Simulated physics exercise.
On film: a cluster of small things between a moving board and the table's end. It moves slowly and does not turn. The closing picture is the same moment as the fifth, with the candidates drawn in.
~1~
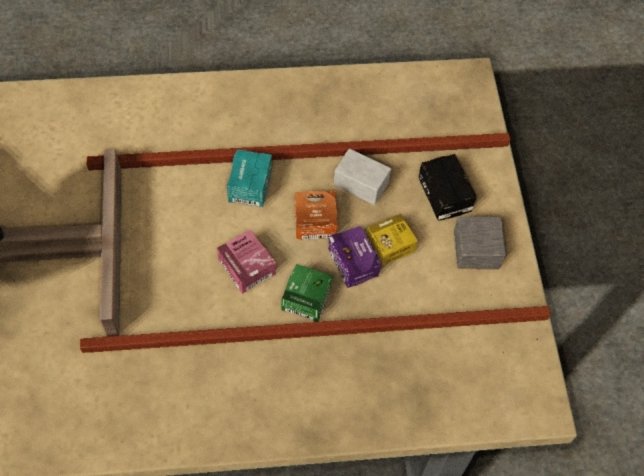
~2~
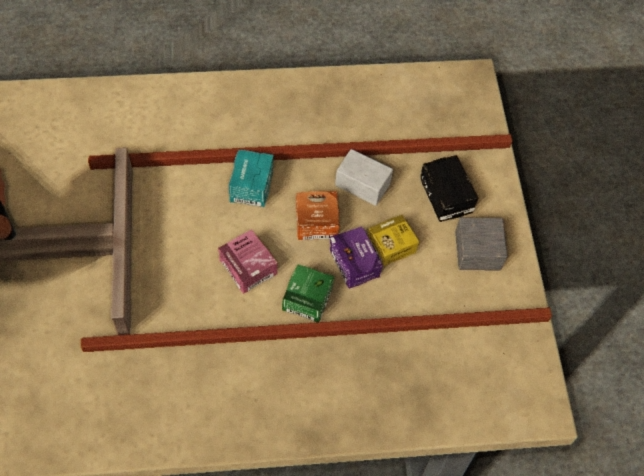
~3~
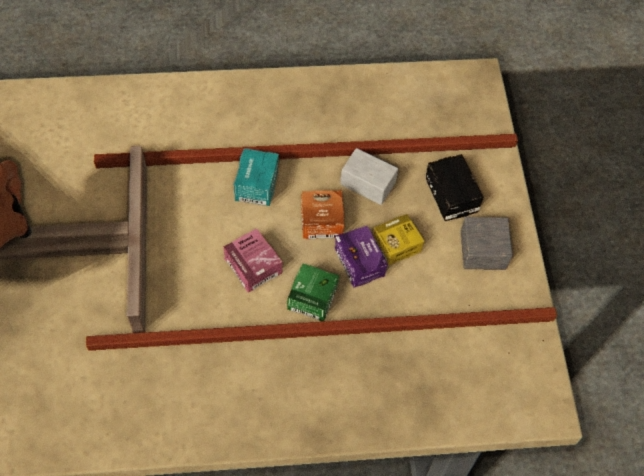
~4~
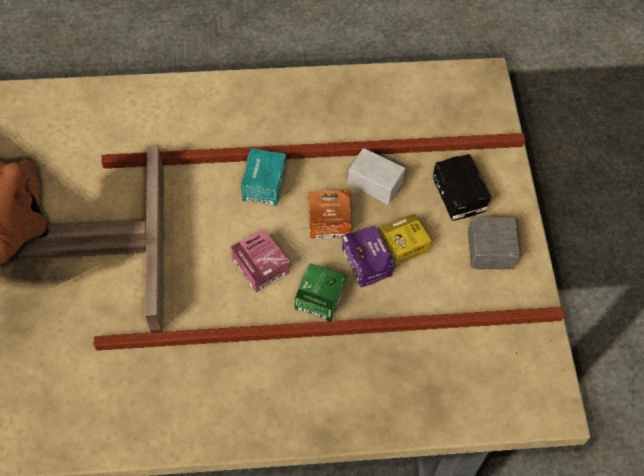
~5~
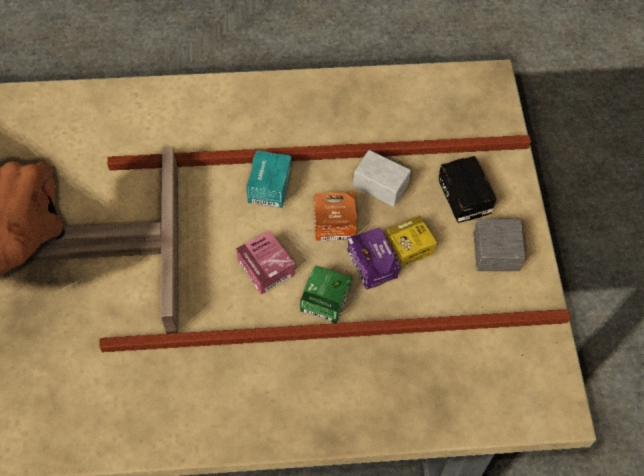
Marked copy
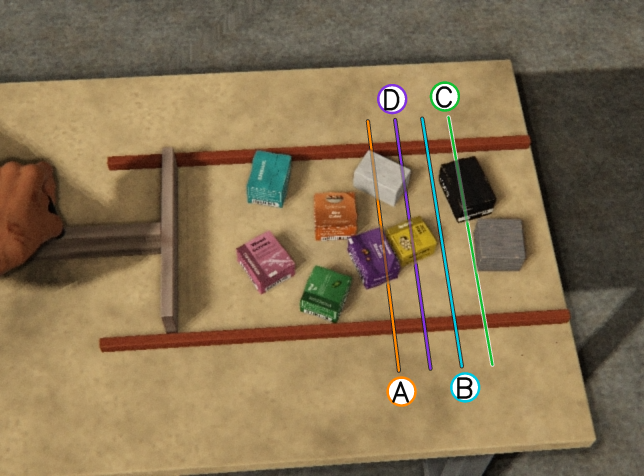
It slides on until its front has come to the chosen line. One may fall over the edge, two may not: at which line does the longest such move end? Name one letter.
It should halt at B.
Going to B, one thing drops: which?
The grey block.
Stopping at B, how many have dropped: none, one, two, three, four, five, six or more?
In all, one.
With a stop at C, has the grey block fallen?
By then, yes.
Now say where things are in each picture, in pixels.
In the first picture, yellow packet (392, 240); black box (447, 187); board (108, 229).
In the second picture, board (119, 228); purple packet (356, 257).
In the third picture, board (134, 226); orange packet (322, 215).
In the fourth picture, board (152, 226); grey block (493, 243).
In the fifth picture, board (167, 227); yellow packet (411, 241); black box (466, 189); white block (382, 179).
On the marked copy, A at (382, 237); B at (441, 233); C at (469, 232); D at (412, 235).
Following B. Soon after the start, board (266, 222); green box (334, 296); turquoise box (288, 177).
Later, board (365, 216); grey block (509, 244); black box (476, 187).
In the end, board (440, 212); grey block over the edge; yellow packet (540, 242); one fallen.
As for the rest, A is within the limit but short; C drops two; D is within the limit but short.
